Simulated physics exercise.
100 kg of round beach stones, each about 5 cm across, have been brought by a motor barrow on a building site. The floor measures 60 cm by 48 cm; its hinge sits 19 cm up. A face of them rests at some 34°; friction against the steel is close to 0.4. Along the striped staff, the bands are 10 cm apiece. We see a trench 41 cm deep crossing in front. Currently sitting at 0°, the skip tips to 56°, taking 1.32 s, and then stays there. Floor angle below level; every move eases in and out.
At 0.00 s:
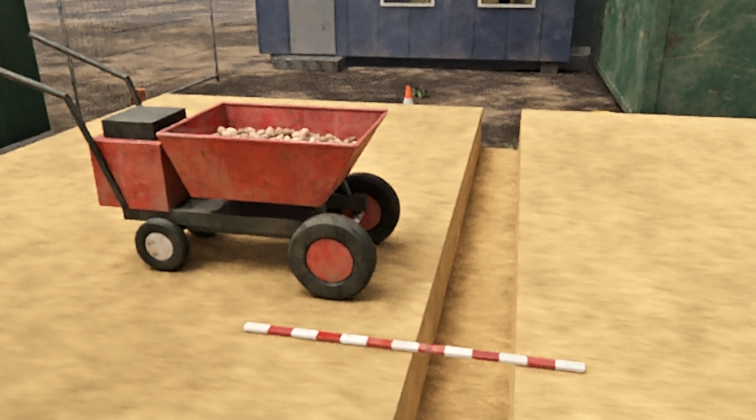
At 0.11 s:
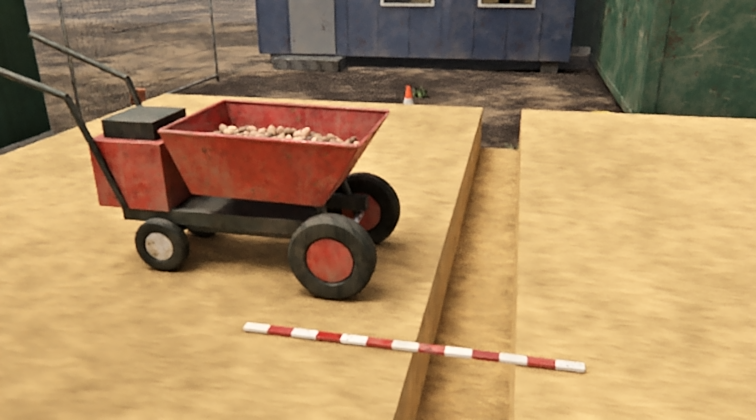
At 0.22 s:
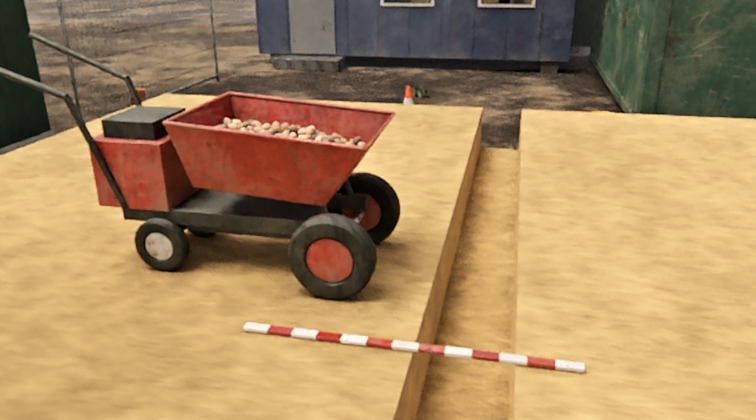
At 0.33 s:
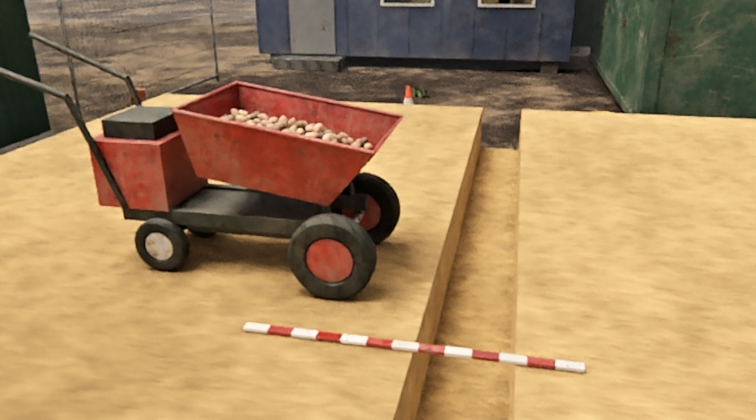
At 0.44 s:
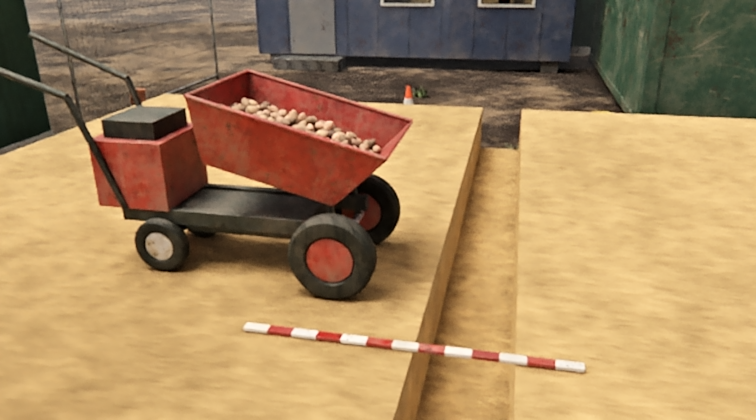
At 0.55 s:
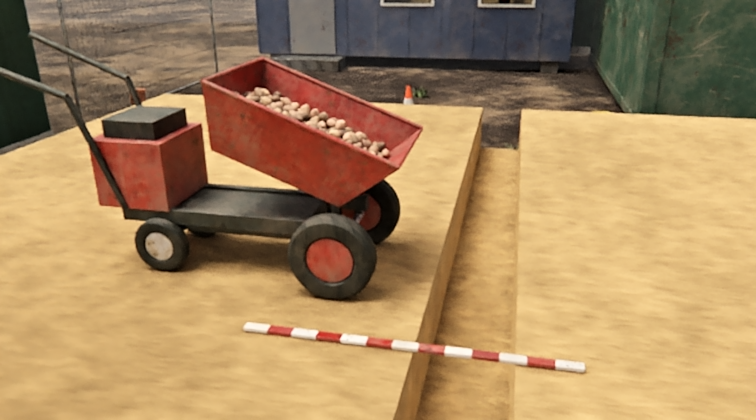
In the video, a red skip loaded with pale, rounded stones sits level on a motor barrow beside a trench, then tilts gradually toward the right, its left end rising while the barrow's wheels stay still.
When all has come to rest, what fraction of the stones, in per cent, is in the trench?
At the end about 42 per cent of the stones are there.
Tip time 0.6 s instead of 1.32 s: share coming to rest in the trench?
That would give about 30 percent.
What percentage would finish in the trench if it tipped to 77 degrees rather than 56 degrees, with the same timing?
I'd expect around 75 in a hundred.
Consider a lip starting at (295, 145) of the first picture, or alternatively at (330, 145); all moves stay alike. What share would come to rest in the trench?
The first start gives about 35 per cent, the second about 50.
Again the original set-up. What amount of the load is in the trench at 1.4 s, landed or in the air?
Roughly 15 percent of the load.
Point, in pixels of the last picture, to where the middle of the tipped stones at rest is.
Roughly at pixel (482, 349).
After 1.0 s the floor is at 47°; 100 % in the skip; the foremost stones are at (424, 186).
After 1.4 s the floor is at 56°; 87 % in the skip, 13 % in the trench; the foremost stones are at (509, 296).
After 1.8 s the floor is at 56°; 68 % in the skip, 28 % in the trench, 4 % past the trench; the foremost stones are at (575, 289).
After 3.7 s the floor is at 56°; 53 % in the skip, 42 % in the trench, 5 % past the trench; the foremost stones are at (625, 284).
